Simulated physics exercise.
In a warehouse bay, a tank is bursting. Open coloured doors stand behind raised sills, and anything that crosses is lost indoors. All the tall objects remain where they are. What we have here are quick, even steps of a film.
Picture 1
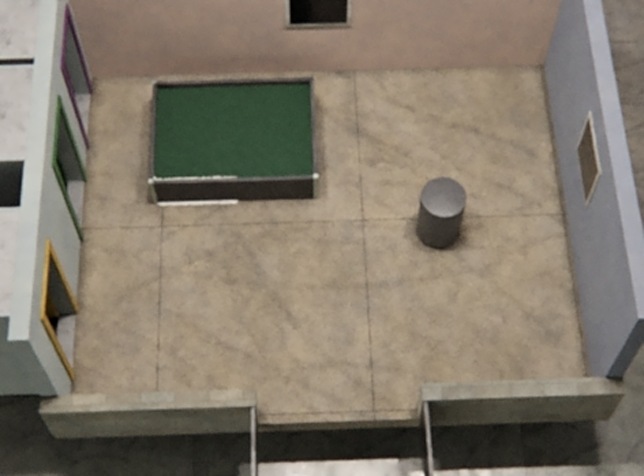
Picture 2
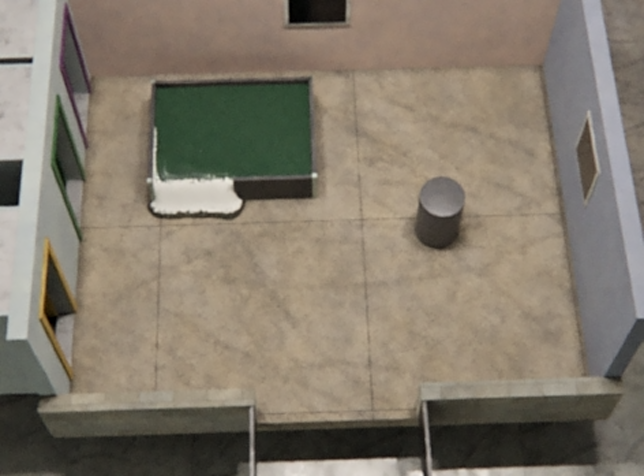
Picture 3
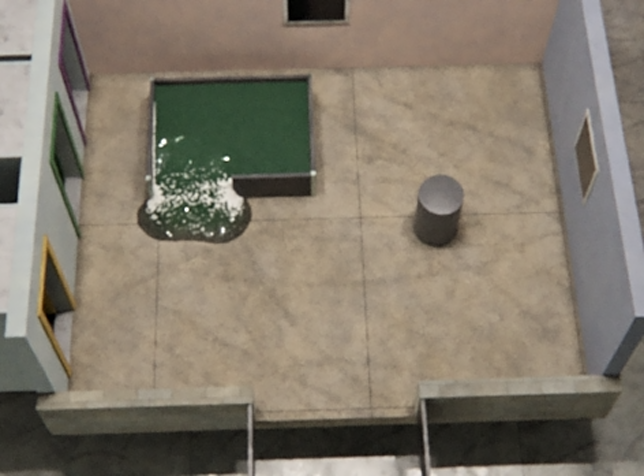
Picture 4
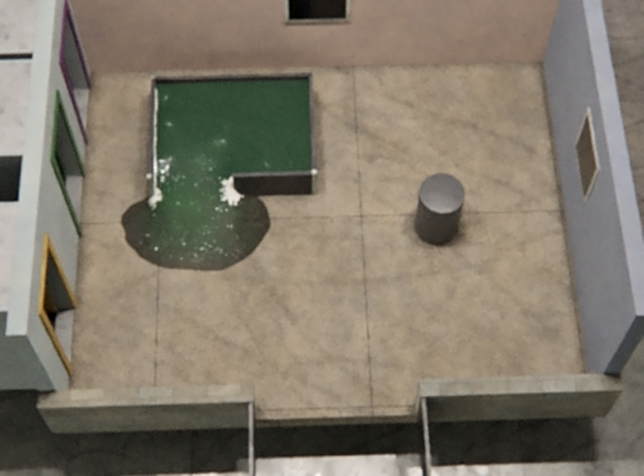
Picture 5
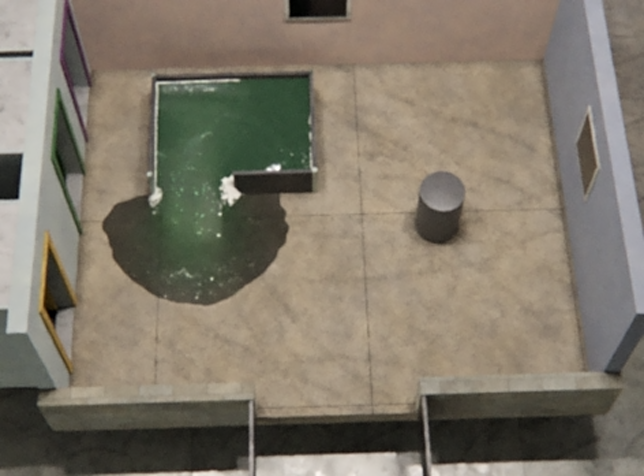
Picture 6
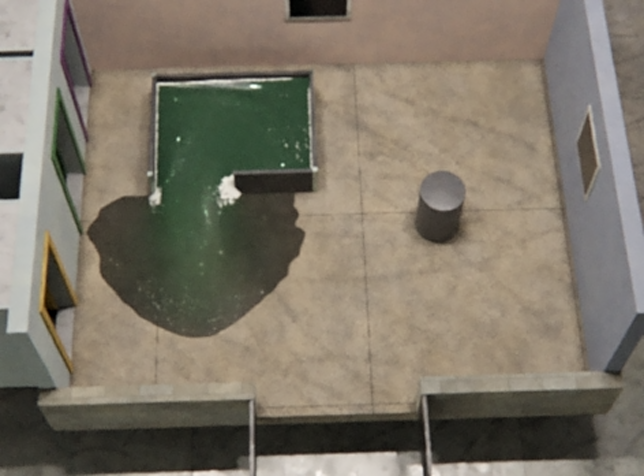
A green-filled tank bursting at its front left corner, white froth churning as dark water spreads across the warehouse bay floor.
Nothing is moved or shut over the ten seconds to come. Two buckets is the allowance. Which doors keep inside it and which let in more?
The purple door will respect the limit; the green door will respect the limit; the yellow door will break the limit.
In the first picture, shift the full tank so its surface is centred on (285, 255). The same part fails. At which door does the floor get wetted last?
Last: The one in purple.
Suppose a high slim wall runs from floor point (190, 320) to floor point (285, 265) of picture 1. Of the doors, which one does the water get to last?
It would be the purple-painted one.
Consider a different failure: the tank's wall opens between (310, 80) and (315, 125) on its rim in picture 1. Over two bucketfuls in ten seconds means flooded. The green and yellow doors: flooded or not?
Result - green one does not reach it, yellow one does not reach it.
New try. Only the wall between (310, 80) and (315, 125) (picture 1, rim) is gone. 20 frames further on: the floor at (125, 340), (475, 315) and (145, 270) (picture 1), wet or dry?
So that's left bare for the first, left bare for the second and left bare for the third.
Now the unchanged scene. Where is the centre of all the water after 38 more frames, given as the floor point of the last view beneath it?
I'd point to (233, 260).
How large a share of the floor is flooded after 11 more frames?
Around 30 percent.
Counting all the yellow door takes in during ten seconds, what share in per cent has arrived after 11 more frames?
I'd put it at about 5 per cent.
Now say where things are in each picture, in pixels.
The first picture shows the tank at (234, 132) is whole and still.
In the second picture, the front is at (239, 206), out from the gap at (195, 192).
In the third picture, the front is at (241, 225), out from the gap at (194, 191).
In the fourth picture, water pours out at (195, 190) and has run to (222, 263).
In the fifth picture, the front is at (210, 299), out from the gap at (195, 188).
In the sixth picture, water pours out at (195, 187) and has run to (210, 329).
A moment on, water covers 25 % of the floor; the purple door not reached, the green door wet at the sill, nothing in, the yellow door wet at the sill, nothing in.
Next, water covers 30 % of the floor; the purple door not reached, the green door wet at the sill, nothing in, the yellow door under two buckets in.
Then, water covers 35 % of the floor; the purple door not reached, the green door wet at the sill, nothing in, the yellow door far over two buckets in.
Later, water covers 55 % of the floor; the purple door wet at the sill, nothing in, the green door wet at the sill, nothing in, the yellow door far over two buckets in.
In the end, water covers 75 % of the floor; the purple door under two buckets in, the green door wet at the sill, nothing in, the yellow door far over two buckets in.
